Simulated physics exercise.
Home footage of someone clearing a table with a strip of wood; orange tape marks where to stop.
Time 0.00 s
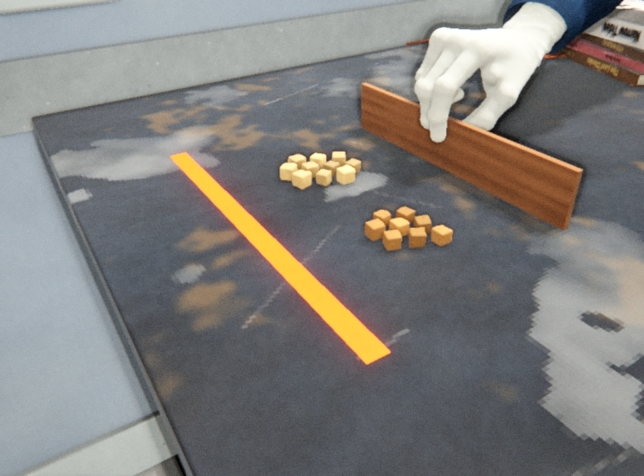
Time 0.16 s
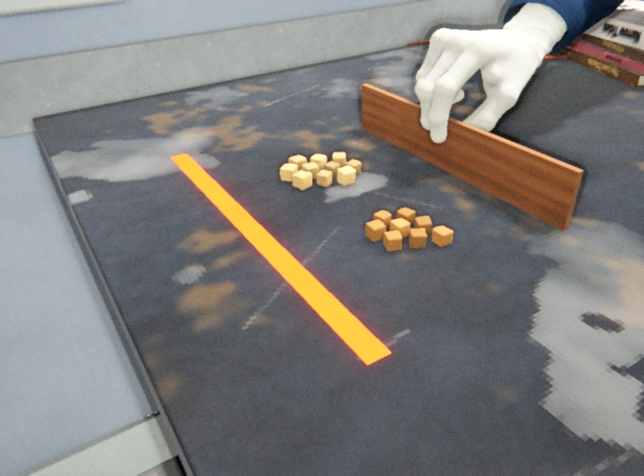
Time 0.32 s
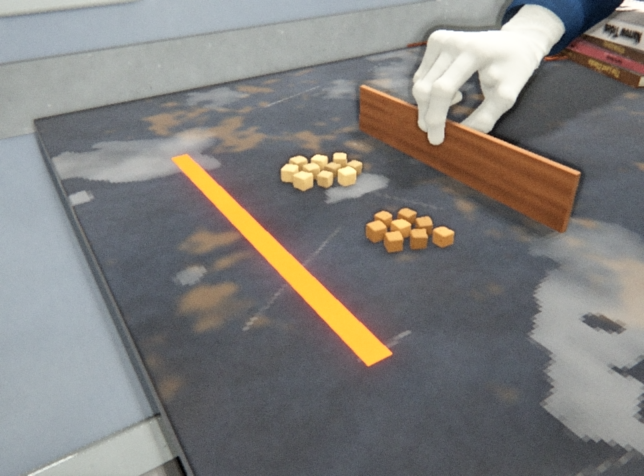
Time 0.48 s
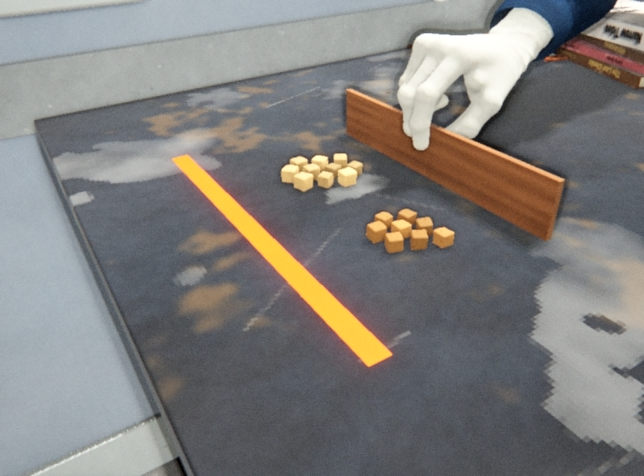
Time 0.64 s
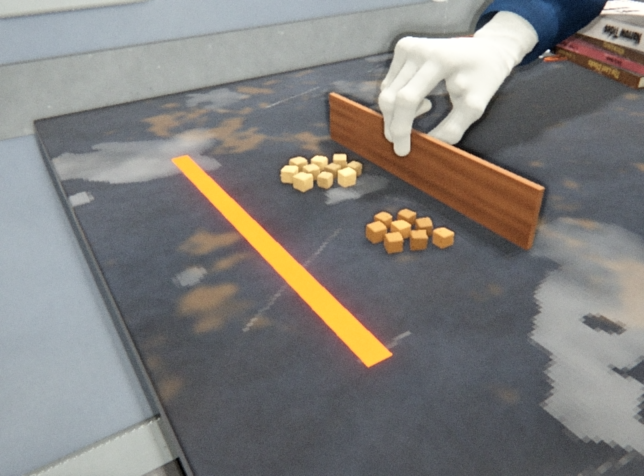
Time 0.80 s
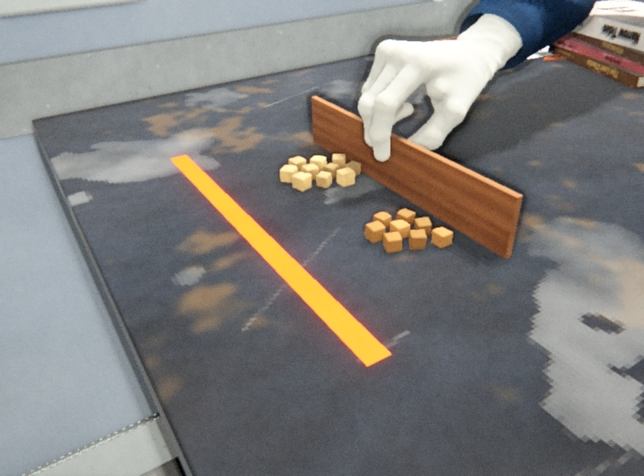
A white-gloved hand slides a wooden strip leftward toward two small clusters of cubes.
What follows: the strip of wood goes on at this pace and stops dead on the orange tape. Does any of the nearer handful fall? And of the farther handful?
At the end, the nearer handful will all make it and stay up. The farther handful will all make it and stay up.
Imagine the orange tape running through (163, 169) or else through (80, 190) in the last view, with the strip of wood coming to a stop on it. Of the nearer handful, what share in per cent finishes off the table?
First try roughly 0 %, second try roughly 100 %.
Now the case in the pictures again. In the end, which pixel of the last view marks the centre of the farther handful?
At the finish its centre is at about (199, 205) in the last picture.
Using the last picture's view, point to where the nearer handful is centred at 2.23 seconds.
(271, 282), roughly.
Around 1.37 s, strip of wood still moving, near (318, 157); nearer handful all on the table, its front near (345, 258); farther handful all on the table, its front near (259, 193).
Around 1.95 s, strip of wood stopped at the orange tape; nearer handful all on the table, its front near (255, 293); farther handful all on the table, its front near (182, 216).
Finally (2.4 s), strip of wood stopped at the orange tape; nearer handful all on the table, its front near (255, 293); farther handful all on the table, its front near (182, 216).
